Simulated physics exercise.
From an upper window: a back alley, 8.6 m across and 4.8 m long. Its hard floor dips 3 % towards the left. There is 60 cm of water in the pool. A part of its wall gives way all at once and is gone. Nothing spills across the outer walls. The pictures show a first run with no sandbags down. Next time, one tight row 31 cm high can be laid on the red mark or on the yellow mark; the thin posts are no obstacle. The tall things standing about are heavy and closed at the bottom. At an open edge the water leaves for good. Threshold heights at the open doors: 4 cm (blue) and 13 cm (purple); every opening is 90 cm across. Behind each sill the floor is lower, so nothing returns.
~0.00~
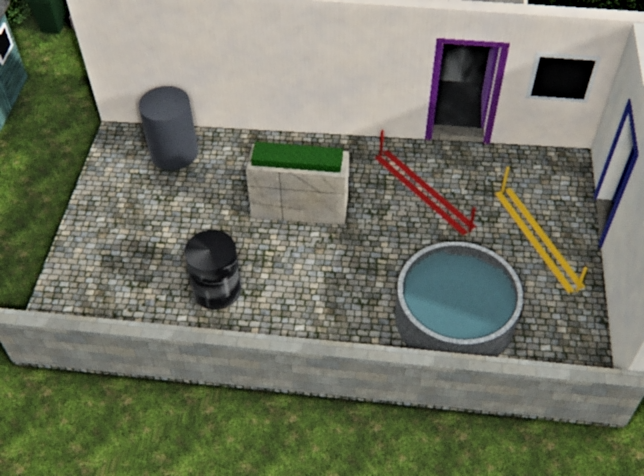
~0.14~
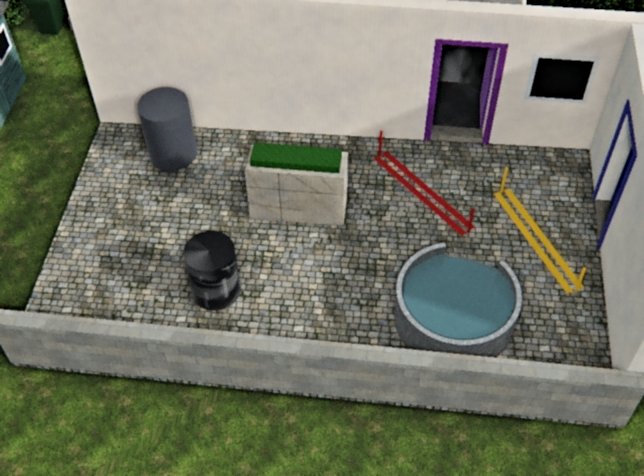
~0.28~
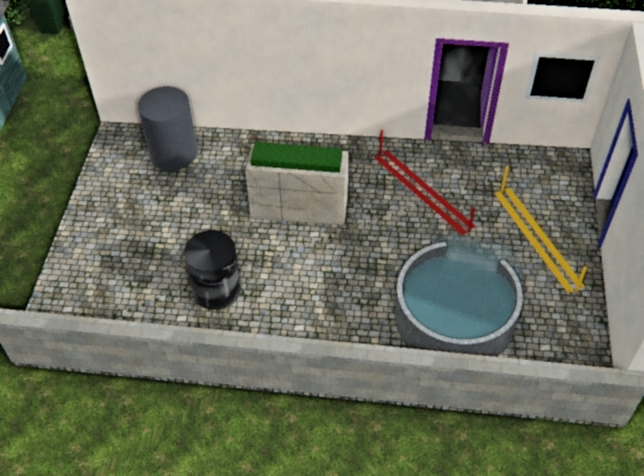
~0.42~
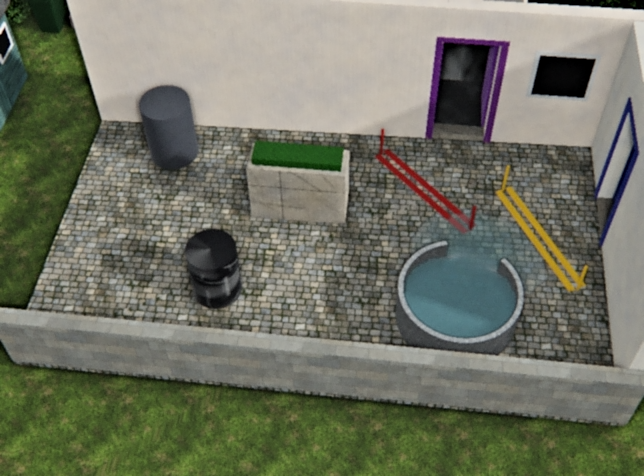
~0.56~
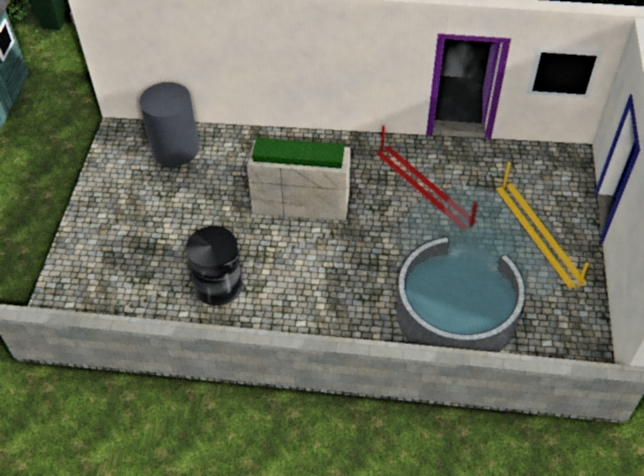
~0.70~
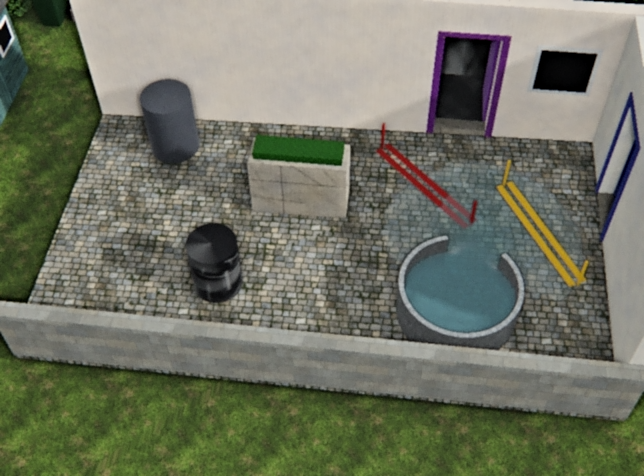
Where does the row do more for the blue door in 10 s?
The yellow mark.
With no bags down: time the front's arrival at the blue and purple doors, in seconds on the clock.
Blue 1.0 s, purple 1.0 s.
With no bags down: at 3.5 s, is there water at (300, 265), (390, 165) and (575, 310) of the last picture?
In turn: Not reached, wet, wet.
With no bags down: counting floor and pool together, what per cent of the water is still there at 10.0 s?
About 70 per cent.
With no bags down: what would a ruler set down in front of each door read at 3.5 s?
In cm: Blue 9, purple 13.
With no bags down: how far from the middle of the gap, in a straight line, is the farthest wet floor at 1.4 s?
About 3.4 m.
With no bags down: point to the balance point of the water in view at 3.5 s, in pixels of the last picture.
Around (457, 212).
After 1.4 s water covers 25 % of the floor and is deepest (23 cm) near (470, 260) in the run without bags; in at the blue door, 0 L with no bags, 0 L with the row on red, 0 L on yellow.
After 2.2 s water covers 30 % of the floor and is deepest (26 cm) near (567, 143) in the run without bags; in at the blue door, 16 L with no bags, 25 L with the row on red, 0 L on yellow.
After 3.5 s water covers 35 % of the floor and is deepest (15 cm) near (527, 195) in the run without bags; in at the blue door, 35 L with no bags, 56 L with the row on red, 0 L on yellow.
After 6.0 s water covers 55 % of the floor and is deepest (15 cm) near (201, 158) in the run without bags; in at the blue door, 53 L with no bags, 87 L with the row on red, 0 L on yellow.
After 10.0 s water covers 60 % of the floor and is deepest (12 cm) near (205, 144) in the run without bags; in at the blue door, 53 L with no bags, 88 L with the row on red, 0 L on yellow.
